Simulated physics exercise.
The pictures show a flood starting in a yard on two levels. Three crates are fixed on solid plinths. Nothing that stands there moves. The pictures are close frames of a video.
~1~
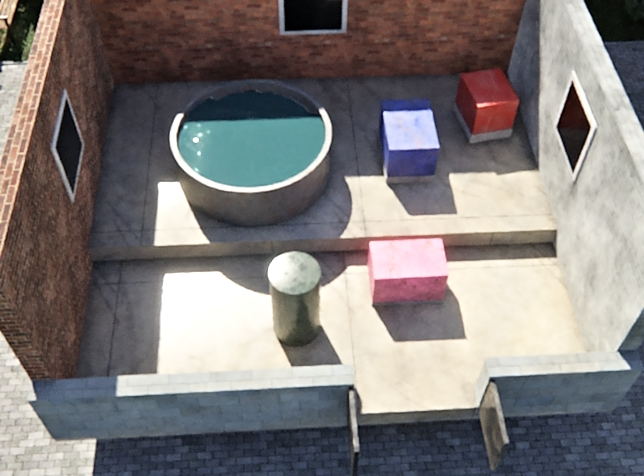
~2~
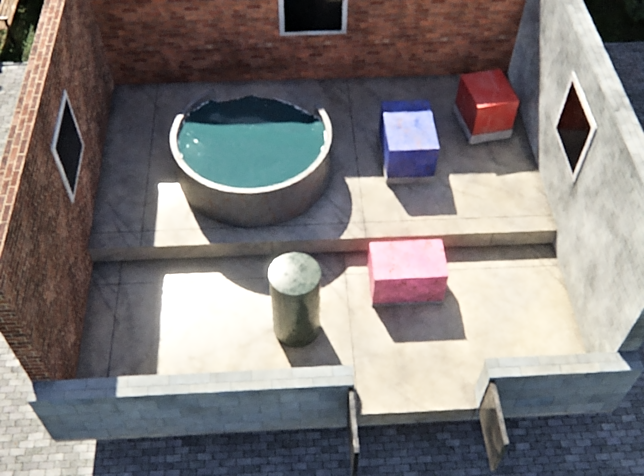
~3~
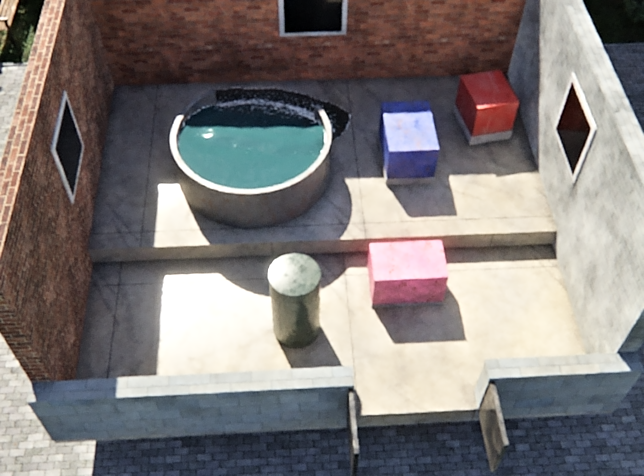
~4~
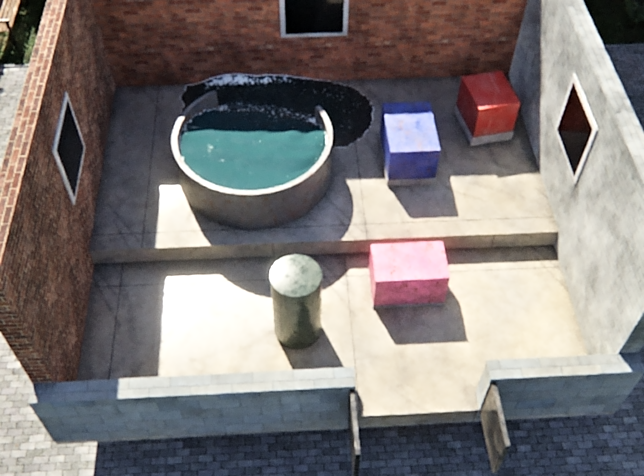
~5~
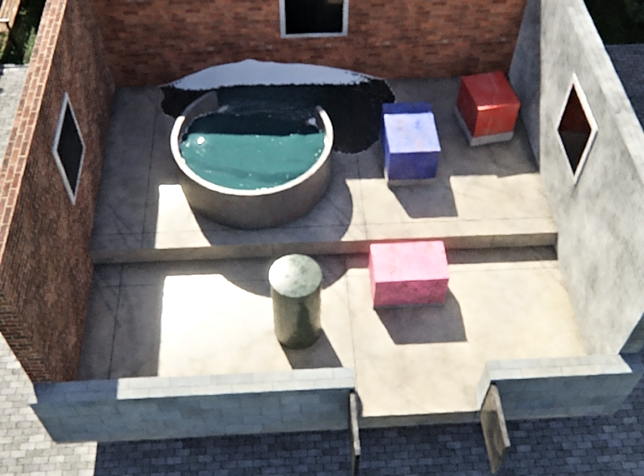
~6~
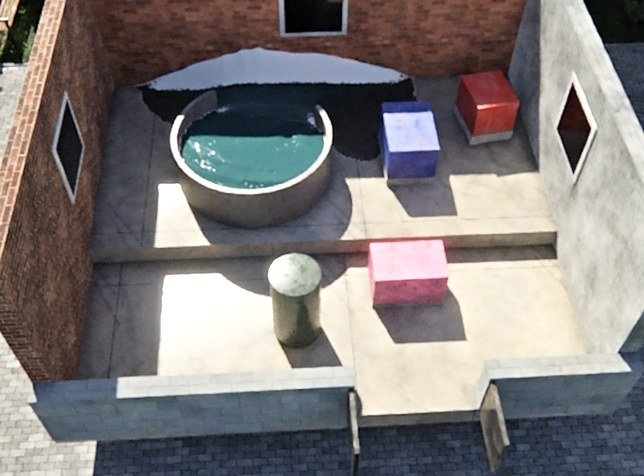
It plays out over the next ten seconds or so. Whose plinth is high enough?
One by one: The blue crate is soaked; the pink crate is soaked; the red crate is soaked.
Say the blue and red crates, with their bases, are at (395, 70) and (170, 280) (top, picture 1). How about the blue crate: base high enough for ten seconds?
One by one: Blue ends up wet.
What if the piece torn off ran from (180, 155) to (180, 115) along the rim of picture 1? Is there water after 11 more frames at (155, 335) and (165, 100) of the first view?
In turn: Under water, flooded.
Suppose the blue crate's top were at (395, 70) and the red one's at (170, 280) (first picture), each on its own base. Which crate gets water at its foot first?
First comes the crate marked blue.
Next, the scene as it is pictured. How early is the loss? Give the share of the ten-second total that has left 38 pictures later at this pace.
Near 20 in a hundred.
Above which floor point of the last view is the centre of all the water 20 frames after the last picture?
Close to (308, 149).
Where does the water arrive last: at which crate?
That is the pink crate.
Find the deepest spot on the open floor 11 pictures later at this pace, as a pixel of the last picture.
Around (500, 81).
A moment on, water covers 20 % of the floor; the blue crate water round its plinth, the pink crate not reached, the red crate water round its plinth.
Next, water covers 30 % of the floor; the blue crate water round its plinth, the pink crate not reached, the red crate water round its plinth.
Then, water covers 65 % of the floor; the blue crate water round its plinth, the pink crate water round its plinth, the red crate water round its plinth.
Later, water covers 90 % of the floor; the blue crate water round its plinth, the pink crate water round its plinth, the red crate water round its plinth.
In the end, water covers 95 % of the floor; the blue crate was topped, the pink crate was topped, the red crate was topped.
